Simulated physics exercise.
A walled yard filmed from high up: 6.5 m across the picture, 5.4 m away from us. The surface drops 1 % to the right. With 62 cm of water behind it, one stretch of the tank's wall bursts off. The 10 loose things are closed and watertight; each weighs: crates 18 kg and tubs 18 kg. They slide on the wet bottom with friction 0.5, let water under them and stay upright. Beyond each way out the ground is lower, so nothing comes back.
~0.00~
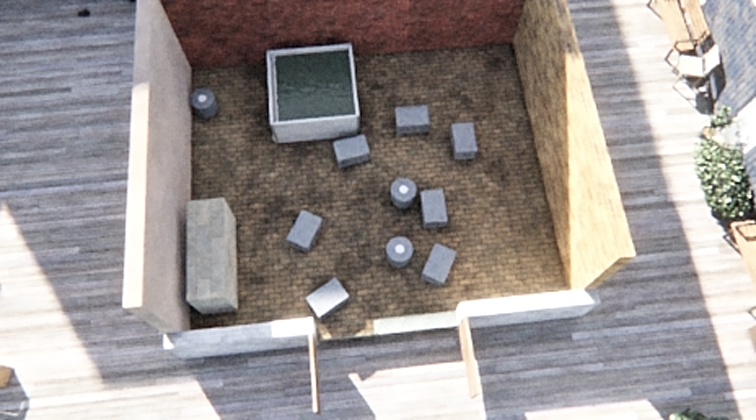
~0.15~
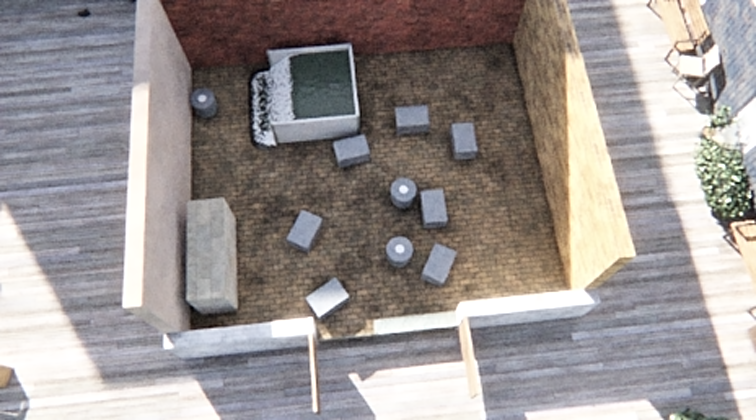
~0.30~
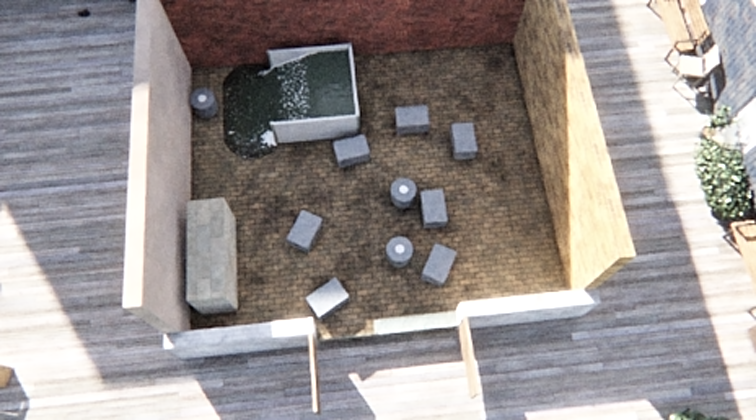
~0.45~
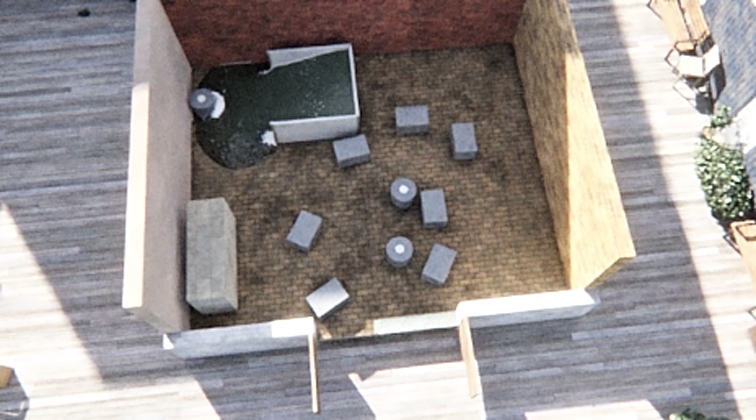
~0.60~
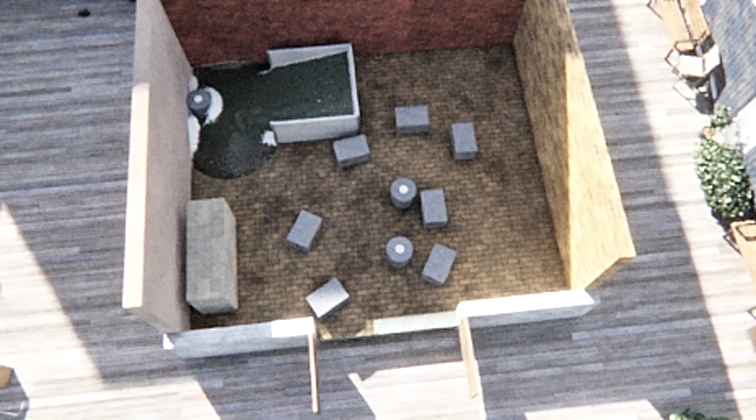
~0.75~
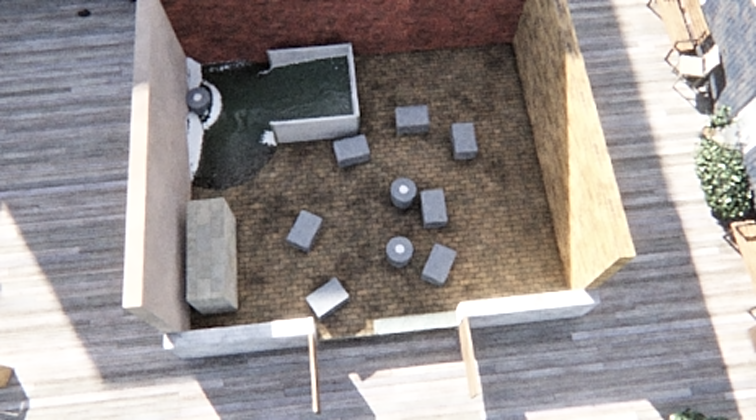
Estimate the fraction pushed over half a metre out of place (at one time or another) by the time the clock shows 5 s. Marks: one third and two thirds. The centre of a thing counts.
It is not even a third.
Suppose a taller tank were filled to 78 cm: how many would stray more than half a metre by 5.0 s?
In that case 3 of them.
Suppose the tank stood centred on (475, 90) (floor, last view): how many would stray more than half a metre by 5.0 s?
In that case 3 of them.
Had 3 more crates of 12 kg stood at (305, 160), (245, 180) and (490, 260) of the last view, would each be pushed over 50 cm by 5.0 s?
In that order: Under, past it, short of it.
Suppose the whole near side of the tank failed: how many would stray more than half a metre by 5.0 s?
In that case 5 of them.
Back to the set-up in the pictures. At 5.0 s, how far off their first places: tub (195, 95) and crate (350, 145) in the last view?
In turn: 300 cm, 0 cm.
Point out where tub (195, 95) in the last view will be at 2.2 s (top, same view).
Near (231, 115).
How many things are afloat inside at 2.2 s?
At that moment 1.
After 1.1 s 0 of 10 are over 50 cm from their spots; 1 afloat.
After 2.2 s 1 of 10 are over 50 cm from their spots; 1 afloat.
After 3.5 s 2 of 10 are over 50 cm from their spots; 0 afloat.
After 5.0 s 3 of 10 are over 50 cm from their spots, and 3 have been at some point; 0 afloat.
